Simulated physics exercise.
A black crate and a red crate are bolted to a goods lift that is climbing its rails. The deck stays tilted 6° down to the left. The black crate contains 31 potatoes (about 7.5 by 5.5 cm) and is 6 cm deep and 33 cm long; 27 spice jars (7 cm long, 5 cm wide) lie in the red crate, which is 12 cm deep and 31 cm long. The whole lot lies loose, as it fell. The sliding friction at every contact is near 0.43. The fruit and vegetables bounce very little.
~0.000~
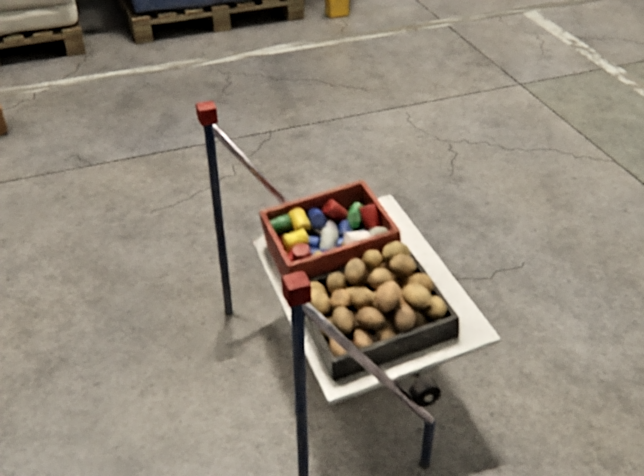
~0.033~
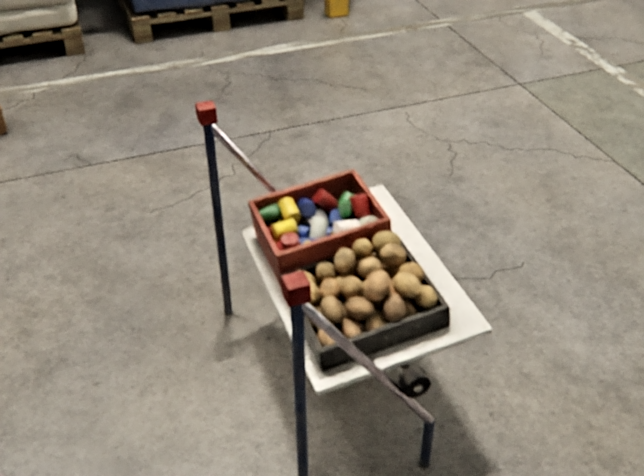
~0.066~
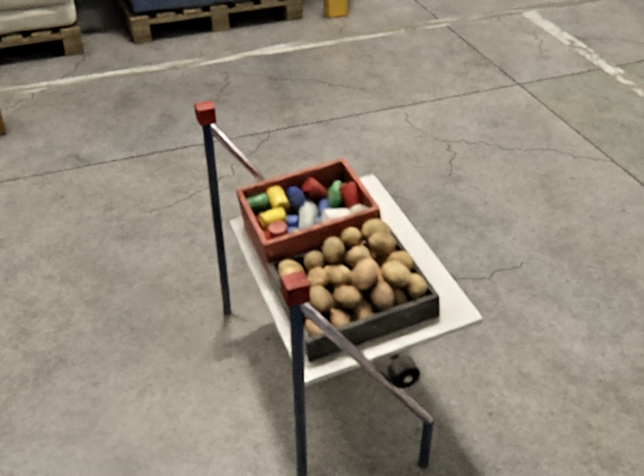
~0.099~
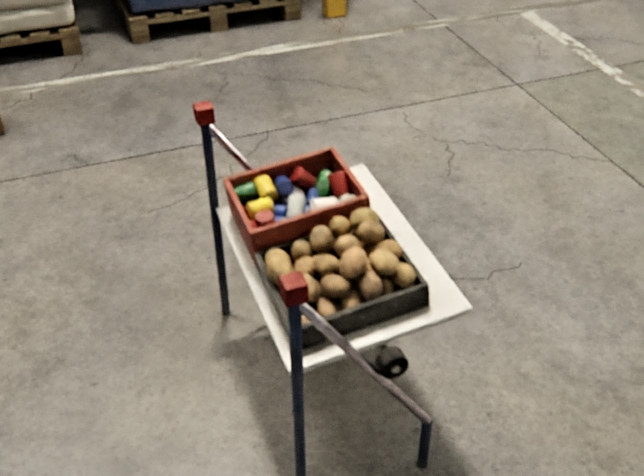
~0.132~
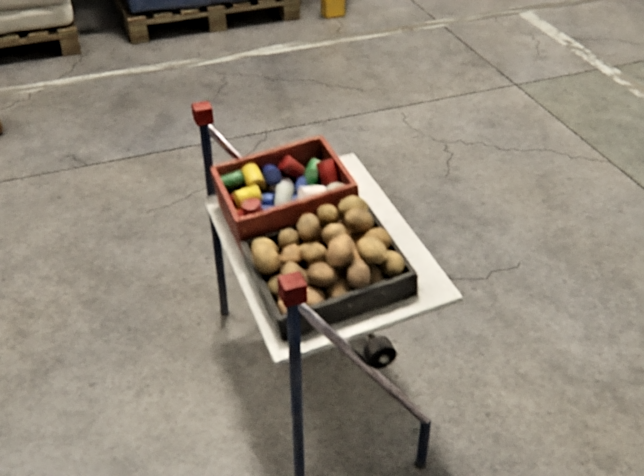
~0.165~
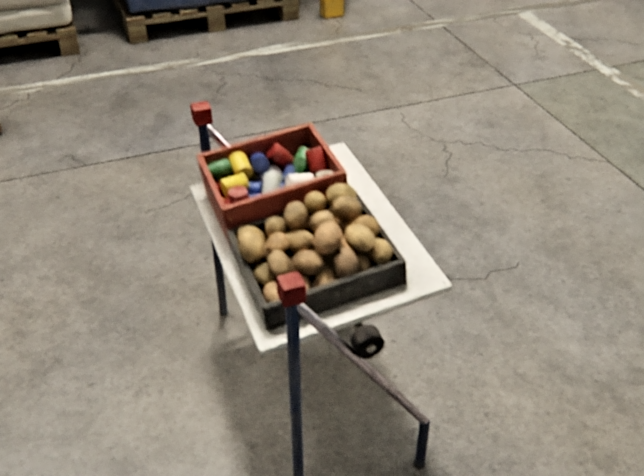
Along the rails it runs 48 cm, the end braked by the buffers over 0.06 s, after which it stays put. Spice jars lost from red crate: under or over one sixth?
I expect not even a sixth to go.
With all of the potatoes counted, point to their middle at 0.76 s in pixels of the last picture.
Pixel (214, 225), give or take.
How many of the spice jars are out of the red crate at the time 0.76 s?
Roughly 0 of them.
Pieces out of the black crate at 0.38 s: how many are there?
The black crate is at around 2.
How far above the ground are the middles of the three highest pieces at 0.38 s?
94 cm.
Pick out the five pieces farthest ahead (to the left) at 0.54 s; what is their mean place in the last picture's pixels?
Close to (138, 235) in the last view.
After 0.26 s, the buffers are touched.
After 0.38 s, black crate 29 in, 2 out and red crate 27 in, 0 out.
After 0.54 s, black crate 24 in, 7 out and red crate 27 in, 0 out.
After 0.76 s, black crate 19 in, 12 out and red crate 27 in, 0 out.
Final count (at 1.31 s), black crate 18 in, 13 out and red crate 27 in, 0 out. Asked share, 0 of 27, 0 per cent.
